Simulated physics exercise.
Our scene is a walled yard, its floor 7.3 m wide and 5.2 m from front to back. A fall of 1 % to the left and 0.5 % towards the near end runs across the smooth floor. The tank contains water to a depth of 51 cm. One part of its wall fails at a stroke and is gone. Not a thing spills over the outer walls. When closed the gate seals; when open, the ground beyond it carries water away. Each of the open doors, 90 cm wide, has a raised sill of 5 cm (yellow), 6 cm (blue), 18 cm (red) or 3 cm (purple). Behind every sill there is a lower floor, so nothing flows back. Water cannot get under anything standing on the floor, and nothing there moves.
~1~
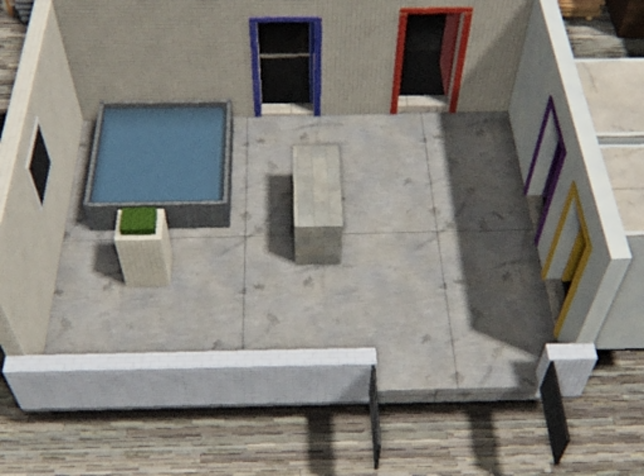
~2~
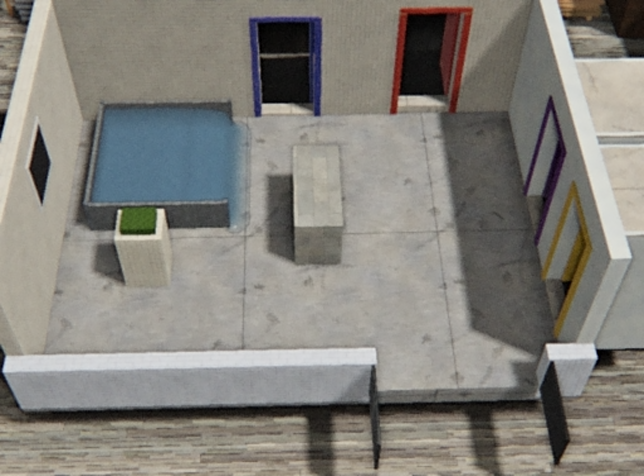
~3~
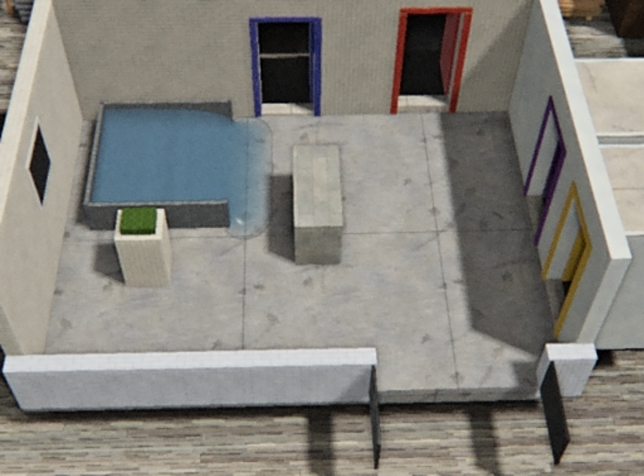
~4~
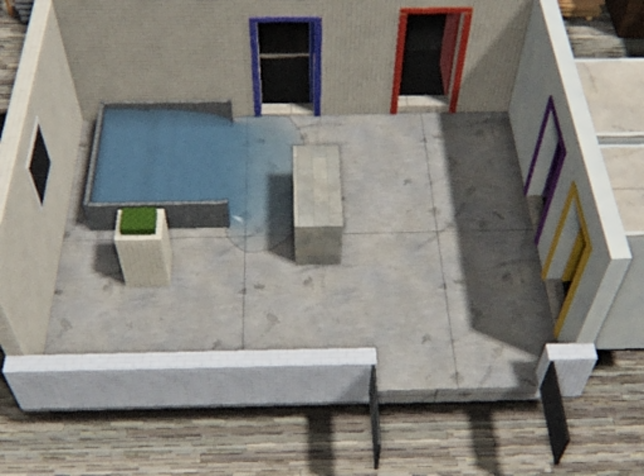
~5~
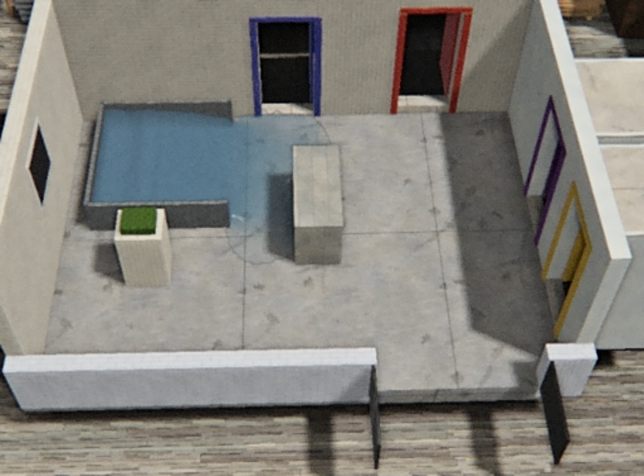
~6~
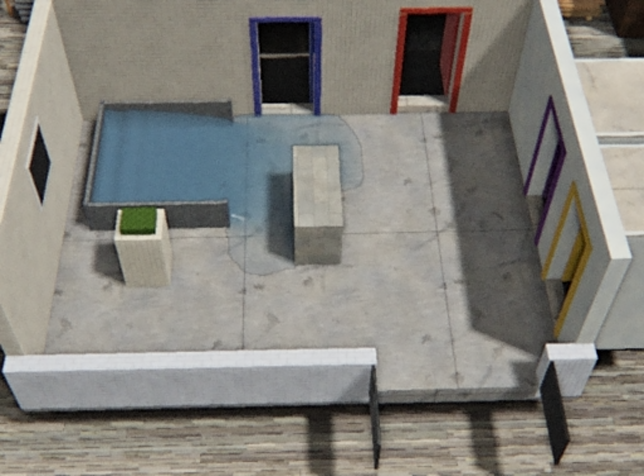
To begin with, a raised tank of blue water sits still in the left back corner of a walled yard. Its right side vanishes and water pours onto the pale floor, spreading rightward in a thin sheet, reaching the grey block and curling past its back while also creeping toward the near side.
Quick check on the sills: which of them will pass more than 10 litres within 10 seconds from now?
At the end, at the yellow door I expect the water to hold within the limit, at the blue door I expect the water to rise above the limit, at the red door I expect the water to hold within the limit, at the purple door I expect the water to rise above the limit.
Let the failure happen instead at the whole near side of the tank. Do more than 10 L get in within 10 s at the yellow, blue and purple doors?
Result: Yellow limit passed, blue limit not passed, purple limit passed.
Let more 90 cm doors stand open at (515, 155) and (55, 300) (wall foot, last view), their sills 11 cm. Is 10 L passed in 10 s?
So the first one exceeds it, while the second one doesn't reach it.
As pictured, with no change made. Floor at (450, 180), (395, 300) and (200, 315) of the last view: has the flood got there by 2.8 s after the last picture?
Respectively: Got hit, was missed, got hit.
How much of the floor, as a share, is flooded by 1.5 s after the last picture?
45 %.
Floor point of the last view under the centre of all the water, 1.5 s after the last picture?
(263, 180).
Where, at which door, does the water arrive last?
Answer: The yellow door.
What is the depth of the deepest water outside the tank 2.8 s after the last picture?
It gets to some 25 cm.
Then, 0.7 s after the last picture water covers 25 % of the floor and is deepest (34 cm) near (284, 200); yellow door not reached, blue door 12 cm at the sill, 5 L in, red door 4 cm at the sill, 0 L in, purple door not reached.
Then, 1.5 s after the last picture water covers 45 % of the floor and is deepest (28 cm) near (284, 200); yellow door not reached, blue door 12 cm at the sill, 23 L in, red door 13 cm at the sill, 0 L in, purple door not reached.
Then, 2.8 s after the last picture water covers 55 % of the floor and is deepest (25 cm) near (495, 138); yellow door not reached, blue door 15 cm at the sill, 64 L in, red door 9 cm at the sill, 0 L in, purple door 10 cm at the sill, 15 L in.
Then, 5.3 s after the last picture water covers 90 % of the floor and is deepest (12 cm) near (540, 359); yellow door 4 cm at the sill, 0 L in, blue door 7 cm at the sill, 102 L in, red door 9 cm at the sill, 0 L in, purple door 6 cm at the sill, 55 L in.
Then, 9.3 s after the last picture water covers 95 % of the floor and is deepest (11 cm) near (39, 384); yellow door 2 cm at the sill, 0 L in, blue door 5 cm at the sill, 103 L in, red door 3 cm at the sill, 0 L in, purple door 2 cm at the sill, 61 L in.
